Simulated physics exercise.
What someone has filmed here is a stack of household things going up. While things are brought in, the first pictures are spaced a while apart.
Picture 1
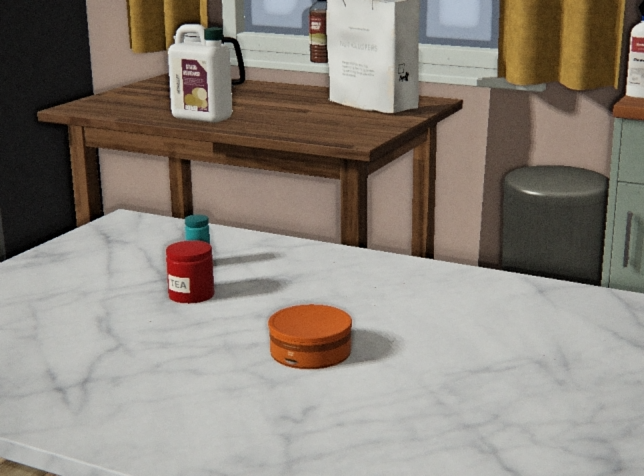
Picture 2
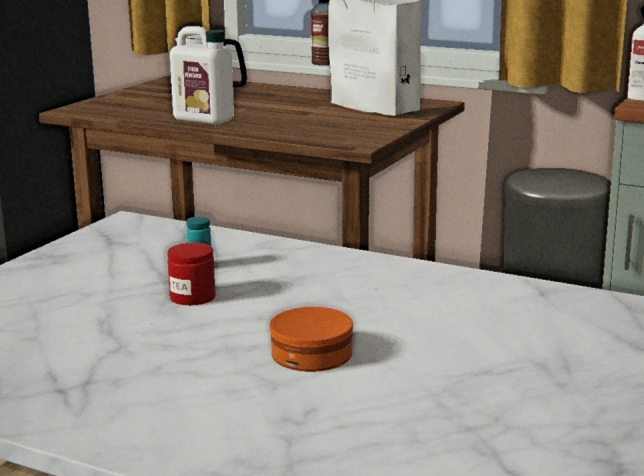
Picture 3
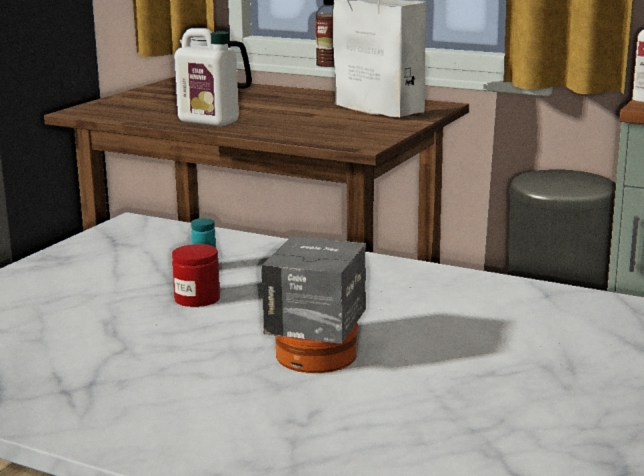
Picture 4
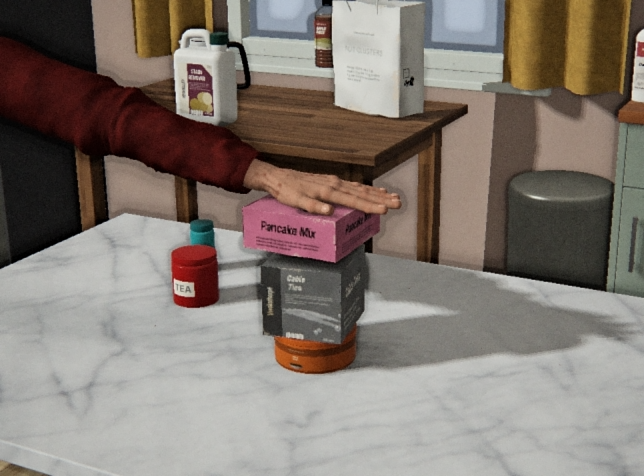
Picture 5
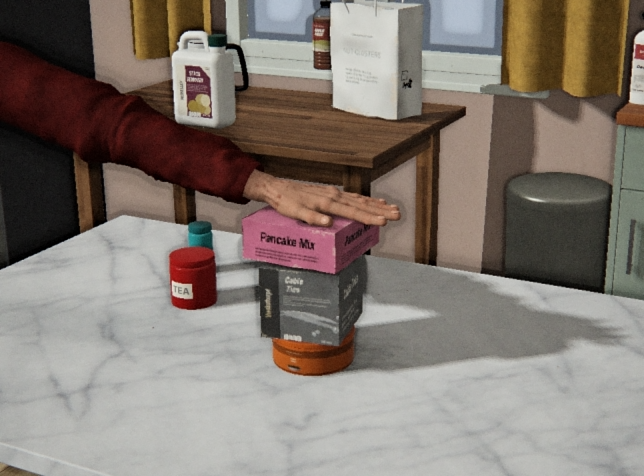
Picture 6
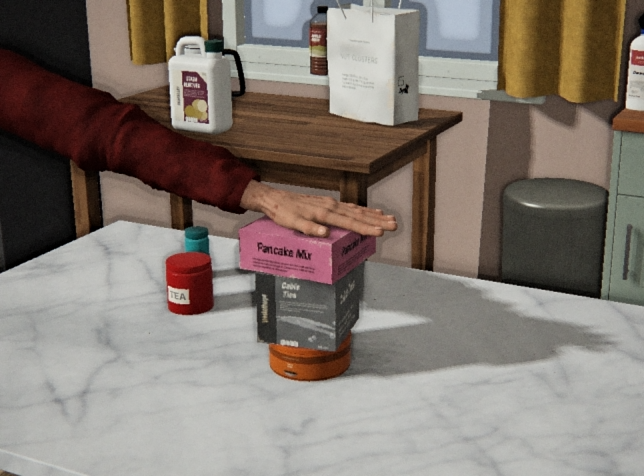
In the video, a grey box appears on top of an orange tub on a marble table, beside a red tea tin. Then a red-sleeved arm reaching from the left lowers a pink pancake mix box slightly onto the grey one.
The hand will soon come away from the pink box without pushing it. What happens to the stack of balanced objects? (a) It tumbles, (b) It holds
b.
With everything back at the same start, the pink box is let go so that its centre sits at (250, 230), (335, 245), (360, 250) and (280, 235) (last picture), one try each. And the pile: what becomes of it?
The pile goes down on try one, does not fall on try two, goes down on try three and does not fall on try four.
Then, 0.50 s later than the last frame, all is still.
Then, 1.30 s later than the last frame, things are still on the move.
Then, 1.90 s later than the last frame, all is still.
Then, 2.70 s later than the last frame, things are still on the move.
When it is over, all 5 as before. End places, in pixels of the last picture, pink box near (308, 242). The pile stays up.
